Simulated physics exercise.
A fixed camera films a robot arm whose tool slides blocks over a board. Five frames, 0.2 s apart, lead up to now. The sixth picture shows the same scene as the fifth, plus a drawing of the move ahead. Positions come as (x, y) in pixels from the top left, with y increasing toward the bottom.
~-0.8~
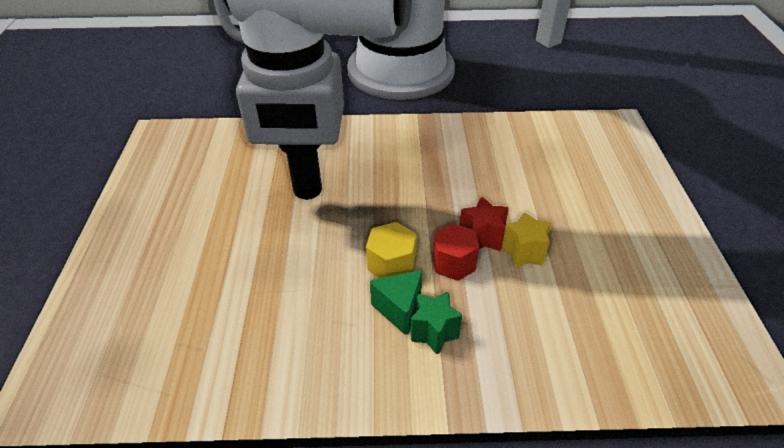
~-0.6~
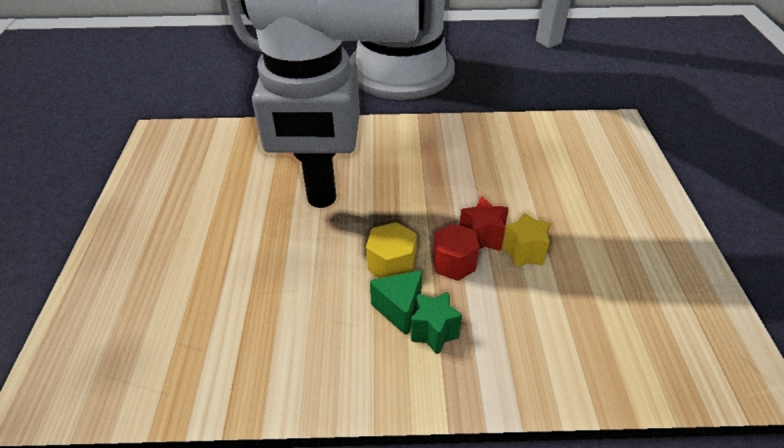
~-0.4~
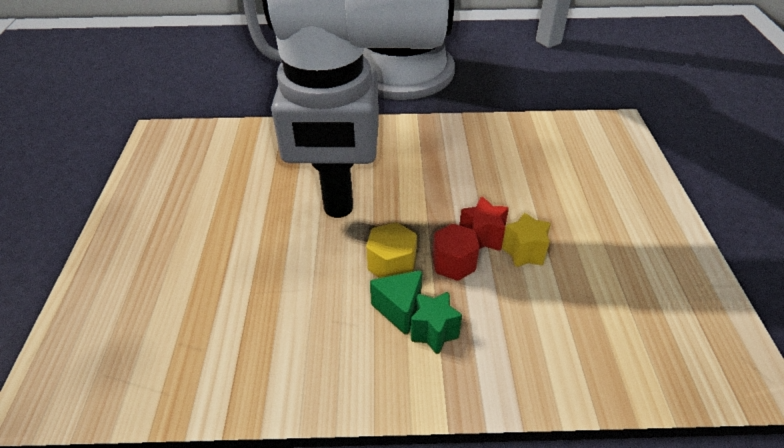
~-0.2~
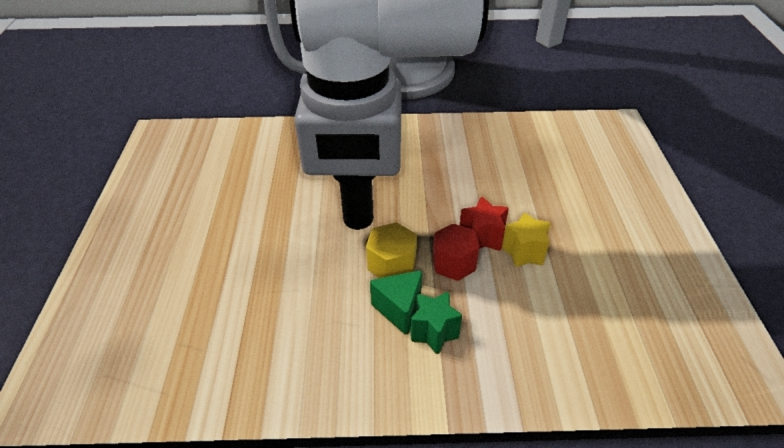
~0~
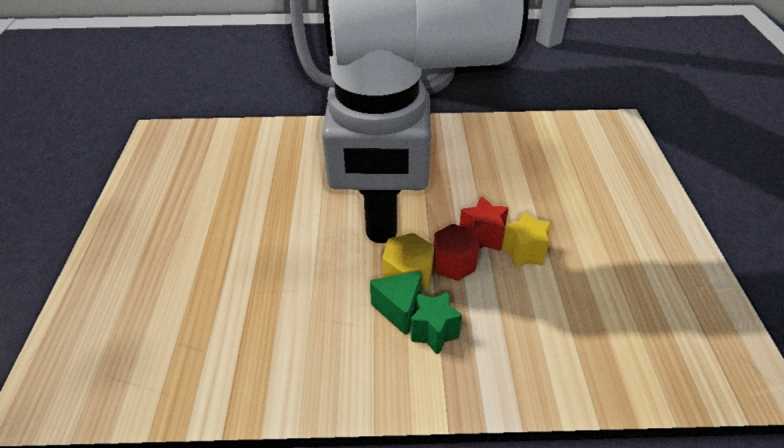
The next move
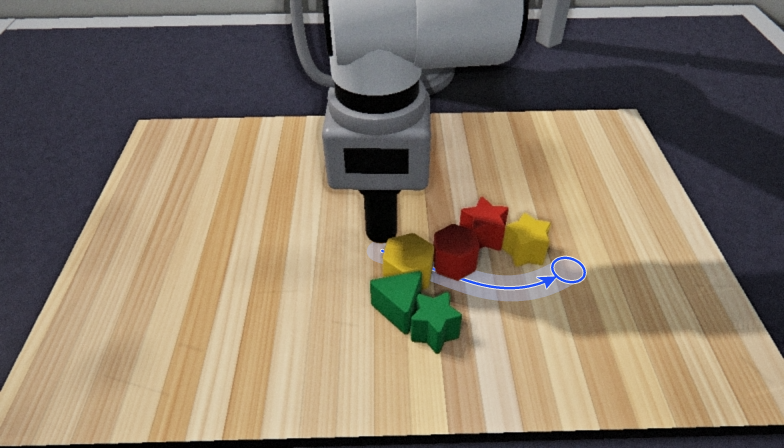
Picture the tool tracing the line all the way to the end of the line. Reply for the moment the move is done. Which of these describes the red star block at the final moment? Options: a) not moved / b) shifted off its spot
Choice a: Not moved.
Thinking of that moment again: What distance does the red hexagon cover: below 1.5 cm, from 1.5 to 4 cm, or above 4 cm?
Travel: Beyond 4 cm.
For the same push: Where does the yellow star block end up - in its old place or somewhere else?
By the time the path is finished, it has moved at least a centimetre.
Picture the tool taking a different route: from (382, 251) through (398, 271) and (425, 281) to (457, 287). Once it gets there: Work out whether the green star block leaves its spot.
That one moves away.
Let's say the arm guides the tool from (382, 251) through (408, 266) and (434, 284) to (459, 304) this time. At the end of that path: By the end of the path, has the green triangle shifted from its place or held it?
That block is going to get moved.
Drawn move, from (382, 251) via (443, 272) and (509, 288), ending at (568, 270).
The first path, step by step. One third of the way, tool (445, 256); yellow hexagon (445, 281), turned 30° clockwise; green star block (443, 324), turned 20° anticlockwise; red hexagon (485, 246), turned 45° anticlockwise.
Two thirds of the way, tool (514, 271); yellow hexagon (450, 285), turned 45° clockwise; green star block (442, 327), turned 20° anticlockwise; red hexagon (541, 245), turned 105° anticlockwise; yellow star block (548, 219), turned 40° anticlockwise.
At the end, tool (574, 253); yellow hexagon (450, 285), turned 45° clockwise; green star block (442, 327), turned 20° anticlockwise; red hexagon (586, 221), turned 145° anticlockwise; red star block still; yellow star block (558, 198), turned 105° anticlockwise.
